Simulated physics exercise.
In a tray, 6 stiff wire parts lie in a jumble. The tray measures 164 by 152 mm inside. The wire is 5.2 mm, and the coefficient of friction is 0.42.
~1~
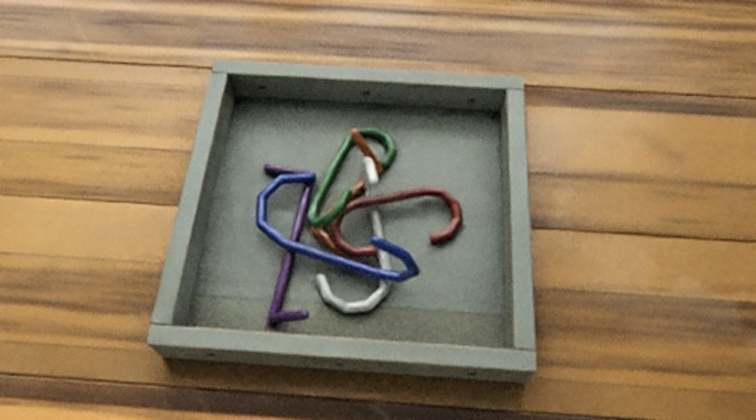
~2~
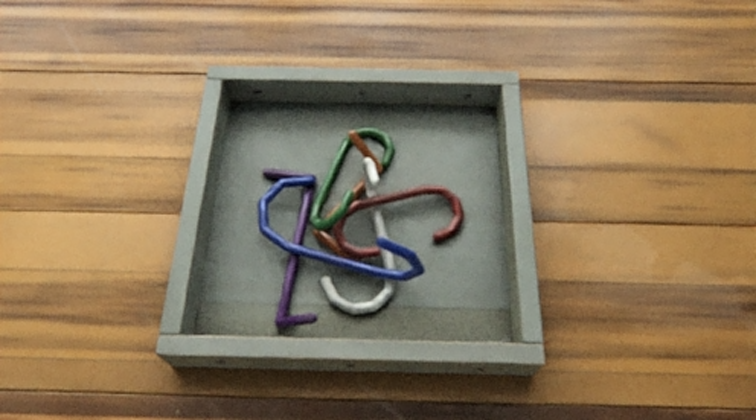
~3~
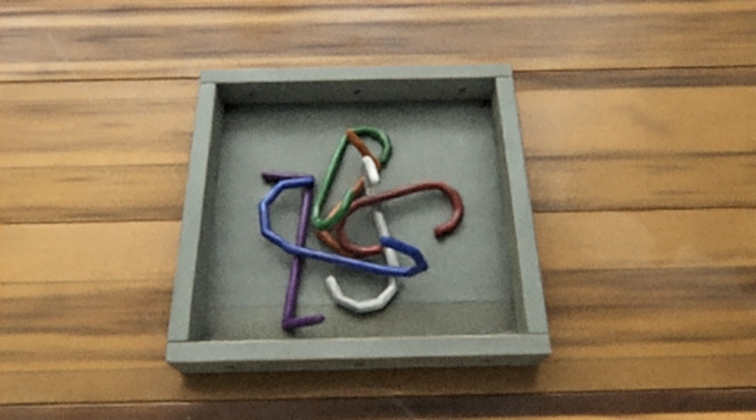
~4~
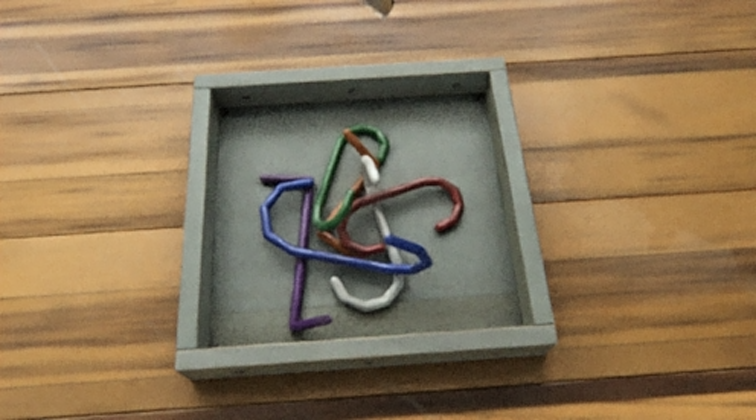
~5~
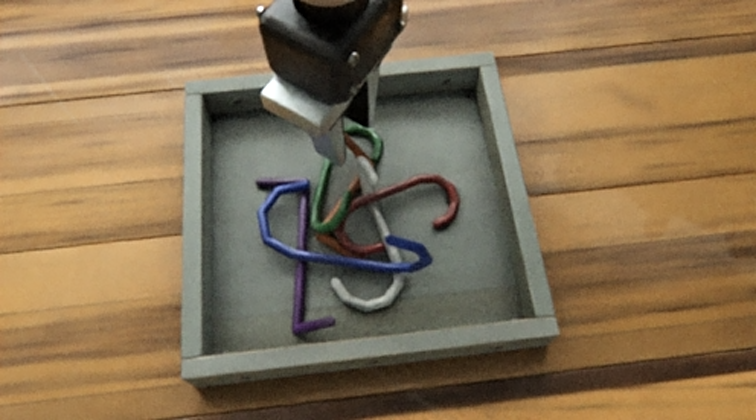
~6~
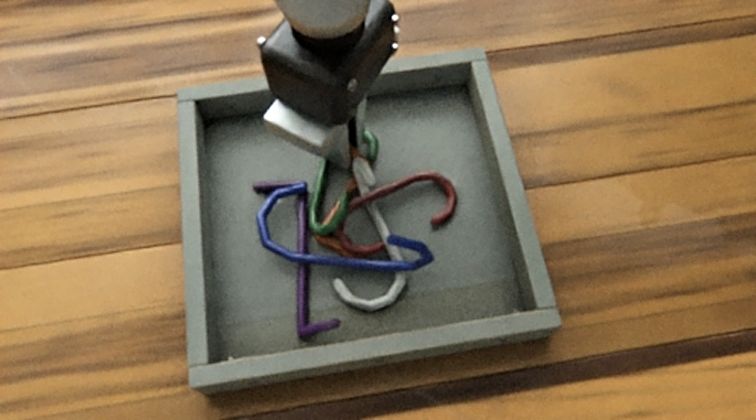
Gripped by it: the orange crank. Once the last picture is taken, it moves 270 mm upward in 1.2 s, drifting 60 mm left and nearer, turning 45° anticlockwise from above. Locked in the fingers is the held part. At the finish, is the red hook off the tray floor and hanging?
No.
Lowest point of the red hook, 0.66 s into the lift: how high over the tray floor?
I'd say close to 0 mm.
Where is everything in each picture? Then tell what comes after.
Fingers out of view, 222 mm above the grip; red hook from (372, 252) to (435, 239), passing over orange crank, over and under white hook, under green hook; orange crank from (350, 260) to (354, 133), passing under white hook, under red hook, under green hook, in the first picture.
Fingers out of view, 222 mm above the grip; orange crank from (354, 261) to (353, 135), passing under white hook, under red hook, under green hook; red hook from (376, 252) to (437, 237), passing over orange crank, over and under white hook, under green hook, in the second picture.
Fingers out of view, 207 mm above the grip; blue hook from (310, 181) to (386, 241), passing over white hook; purple crank from (266, 175) to (319, 319), in the third picture.
Fingers out of view, 111 mm above the grip; green hook from (351, 194) to (381, 159), passing over orange crank, over red hook; white hook from (335, 282) to (376, 180), passing over orange crank, over and under red hook, under blue hook, in the fourth picture.
Fingers (345, 127) 14 mm above the grip, in the fifth picture.
Fingers (341, 141) closed on the orange crank; red hook from (381, 247) to (436, 221); orange crank from (361, 259) to (336, 135), in the sixth picture.
Then, 0.36 s into the lift, lowest point more than 20 mm over the tray floor, orange crank 58 mm.
Then, 0.66 s into the lift, lowest point more than 20 mm over the tray floor, orange crank 159 mm.
Then, 1.20 s into the lift, lowest point more than 20 mm over the tray floor, orange crank 273 mm.
End, hanging orange crank 273 mm; the other 5 are down.
